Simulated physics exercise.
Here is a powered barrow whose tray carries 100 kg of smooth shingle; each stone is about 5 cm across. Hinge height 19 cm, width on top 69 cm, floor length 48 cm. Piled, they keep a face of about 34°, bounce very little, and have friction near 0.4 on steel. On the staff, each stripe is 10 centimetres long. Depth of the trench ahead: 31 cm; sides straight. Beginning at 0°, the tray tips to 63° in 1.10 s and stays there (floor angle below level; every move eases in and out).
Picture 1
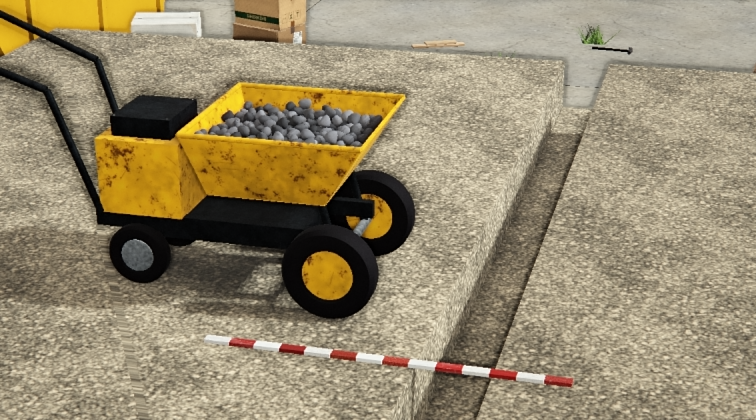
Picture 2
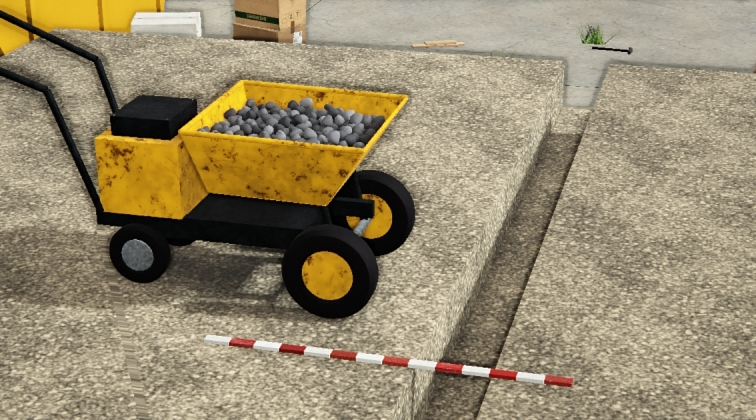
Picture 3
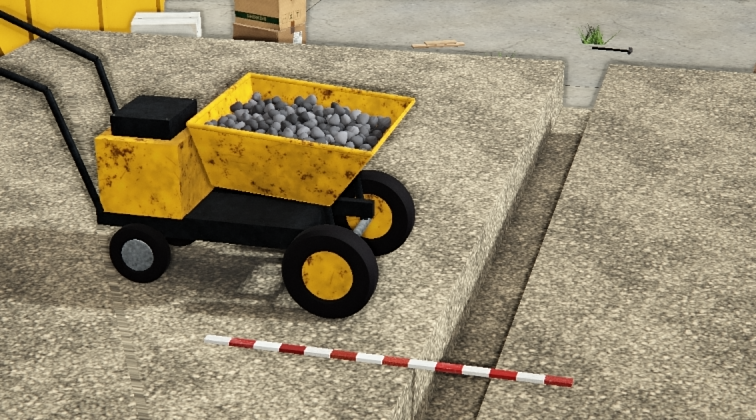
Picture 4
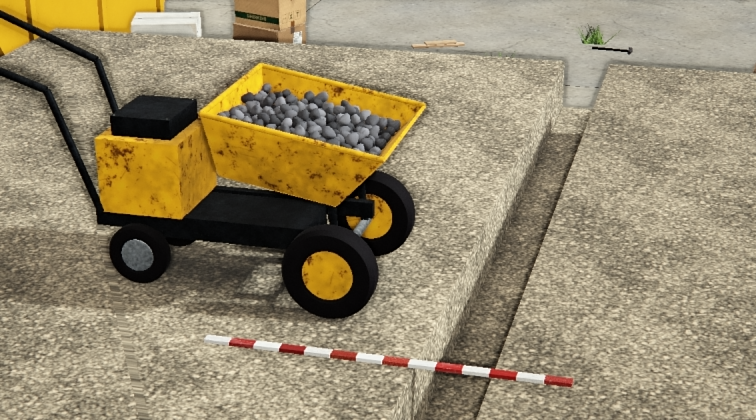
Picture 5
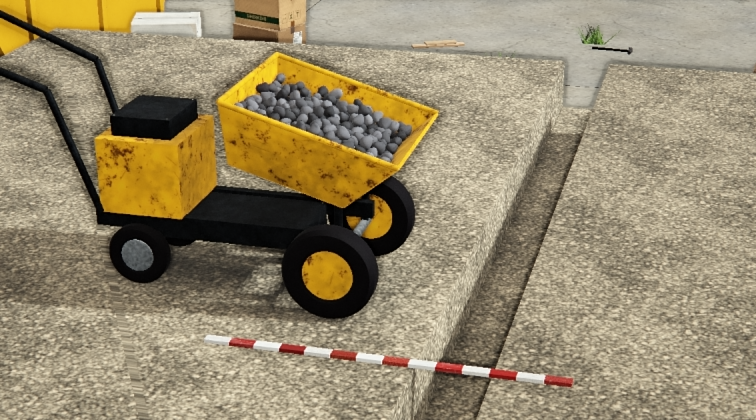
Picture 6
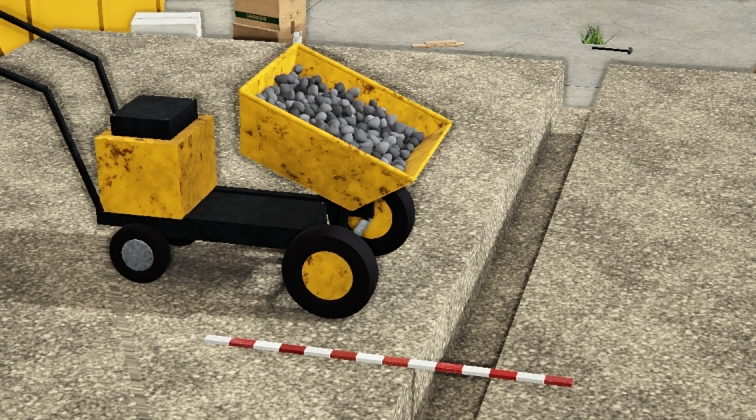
Yellow powered barrow standing beside a narrow trench, its rust-marked tray of smooth grey stones steadily tilting down towards the right.
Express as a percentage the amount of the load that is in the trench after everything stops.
The amount is close to 50 per cent of the load.
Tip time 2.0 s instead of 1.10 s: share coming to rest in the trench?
I'd put it at roughly 60 per cent.
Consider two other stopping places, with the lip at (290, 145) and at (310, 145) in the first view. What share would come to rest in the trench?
70 % and 80 %.
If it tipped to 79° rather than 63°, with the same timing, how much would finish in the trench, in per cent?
About 45%.
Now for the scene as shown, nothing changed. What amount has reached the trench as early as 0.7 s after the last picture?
15 per cent, give or take.
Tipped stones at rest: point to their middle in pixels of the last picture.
Somewhere around (513, 340) in the last picture.
Then, 0.4 s after the last picture the floor is at 53°, 100 % in the tray; the foremost stones are at (455, 201).
Then, 0.7 s after the last picture the floor is at 63°, 75 % in the tray, 14 % in the trench, 11 % past the trench; the foremost stones are at (567, 299).
Then, 1.1 s after the last picture the floor is at 63°, 43 % in the tray, 18 % in the trench, 38 % past the trench; the foremost stones are at (672, 309).
Then, 3.0 s after the last picture the floor is at 63°, 12 % in the tray, 50 % in the trench, 38 % past the trench; the foremost stones are past the picture's edge.
